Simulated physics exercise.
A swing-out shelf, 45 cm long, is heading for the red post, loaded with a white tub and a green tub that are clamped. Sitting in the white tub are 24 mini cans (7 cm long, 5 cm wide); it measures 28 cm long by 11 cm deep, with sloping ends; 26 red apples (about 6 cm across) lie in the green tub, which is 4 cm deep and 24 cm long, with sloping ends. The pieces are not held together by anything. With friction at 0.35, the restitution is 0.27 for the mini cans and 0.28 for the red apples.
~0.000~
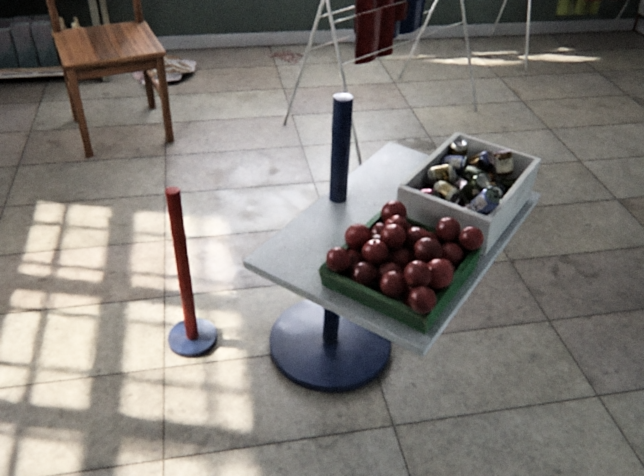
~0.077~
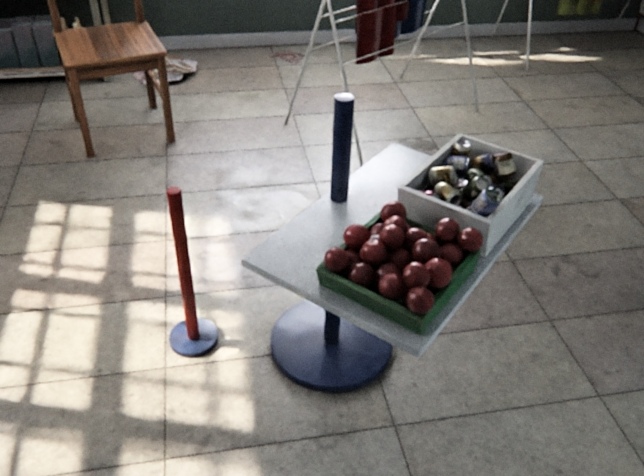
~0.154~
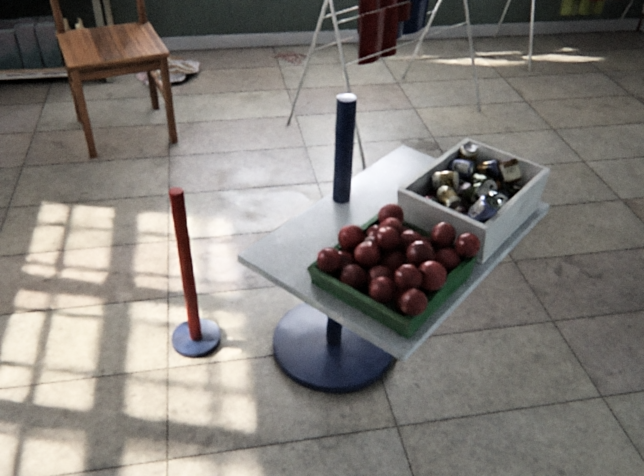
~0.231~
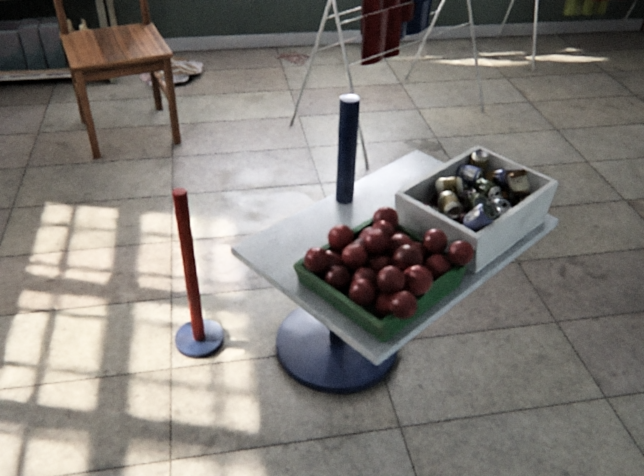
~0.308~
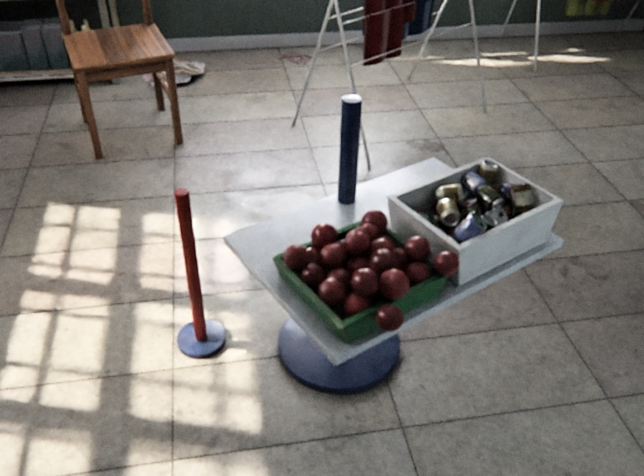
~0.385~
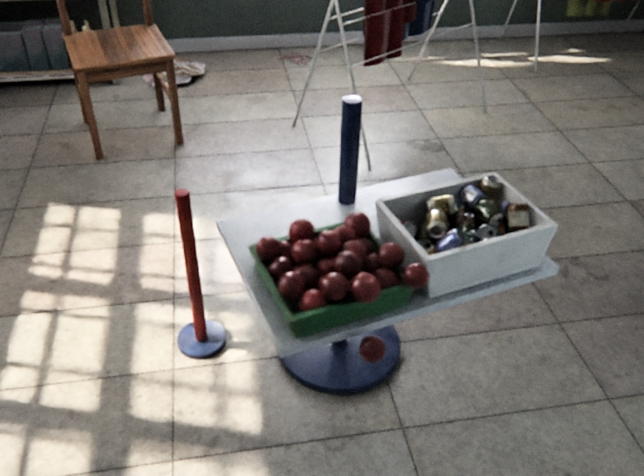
A pale grey shelf on a blue post, carrying a green tub of dark red apples and a white tub of small cans, stands on a sunlit tiled floor, seen from above. A red post on a blue base is to its left, with a wooden chair and white rack legs behind. The shelf swings toward the red post, slowly then faster, two apples leaving the green tub, as the camera pans slightly.
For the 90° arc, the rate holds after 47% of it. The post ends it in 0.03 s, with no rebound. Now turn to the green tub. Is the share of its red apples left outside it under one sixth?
No, it is over a sixth.
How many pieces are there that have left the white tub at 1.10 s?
Roughly 0 for the white tub.
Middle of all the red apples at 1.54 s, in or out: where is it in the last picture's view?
Centre: Around (218, 212) px.
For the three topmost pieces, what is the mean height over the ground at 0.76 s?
70 cm.
After 0.68 s, end of the swing.
After 0.76 s, the white tub has all 24 and the green tub is down by 6 of 26.
After 0.88 s, the white tub has all 24 and the green tub is down by 9 of 26.
After 1.10 s, the white tub has all 24 and the green tub is down by 9 of 26.
When it is over (at 1.54 s), the white tub has all 24 and the green tub is down by 9 of 26. Asked share, 9 of 26, 35 per cent.
